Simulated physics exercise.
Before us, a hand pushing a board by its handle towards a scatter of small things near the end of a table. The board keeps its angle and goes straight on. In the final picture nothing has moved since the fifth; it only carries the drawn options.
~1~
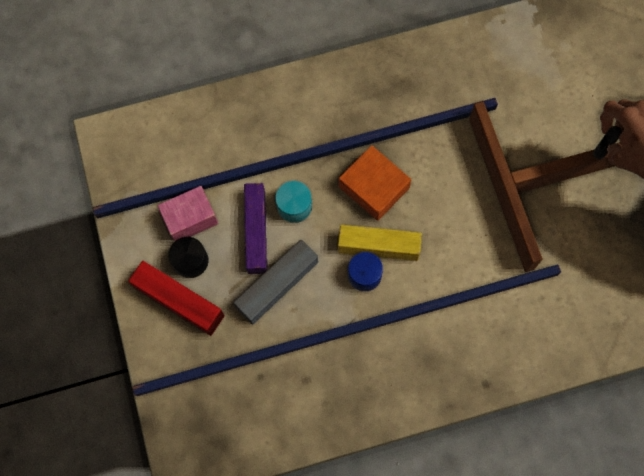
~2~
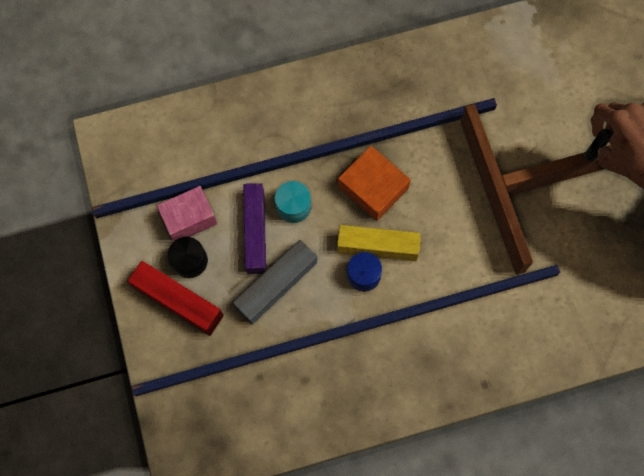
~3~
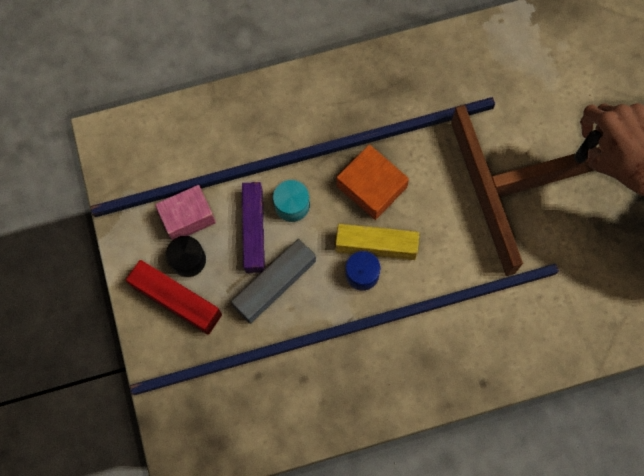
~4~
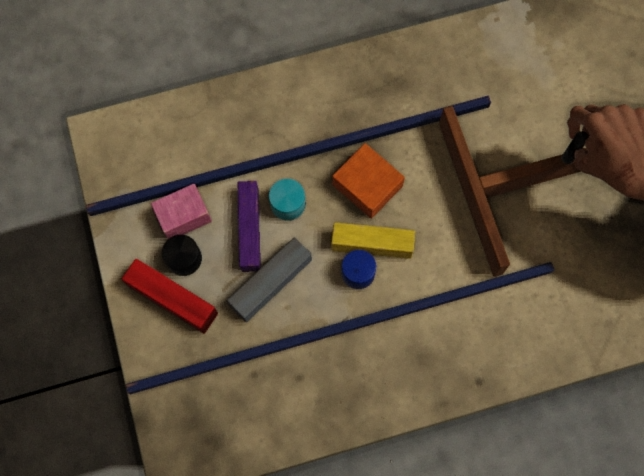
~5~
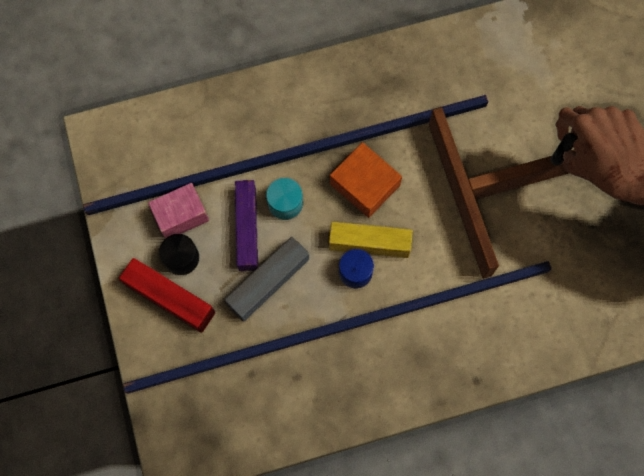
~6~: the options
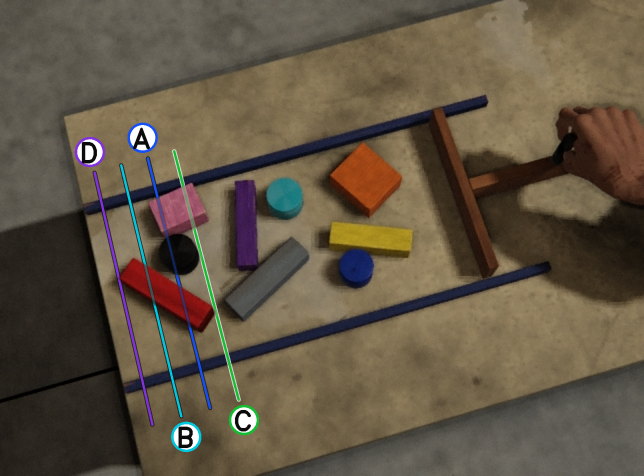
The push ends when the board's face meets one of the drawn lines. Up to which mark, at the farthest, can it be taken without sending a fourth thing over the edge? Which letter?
As far as mark C.
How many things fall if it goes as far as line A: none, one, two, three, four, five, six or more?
Four.
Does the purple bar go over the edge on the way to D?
Yes.
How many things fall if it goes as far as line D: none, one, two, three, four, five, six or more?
Six or more.
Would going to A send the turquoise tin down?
No.
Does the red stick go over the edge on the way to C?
Yes.
On the marked copy, A at (178, 278); B at (150, 286); C at (205, 270); D at (122, 293).
With C. Early on, board (372, 211); blue tin (352, 277); orange block (328, 182).
Further on, board (277, 238); pink block (130, 237); red stick (155, 296).
At the end, board (205, 258); pink block over the edge; red stick over the edge; three fallen.
As for the rest, A drops four; B drops six; D drops eight.
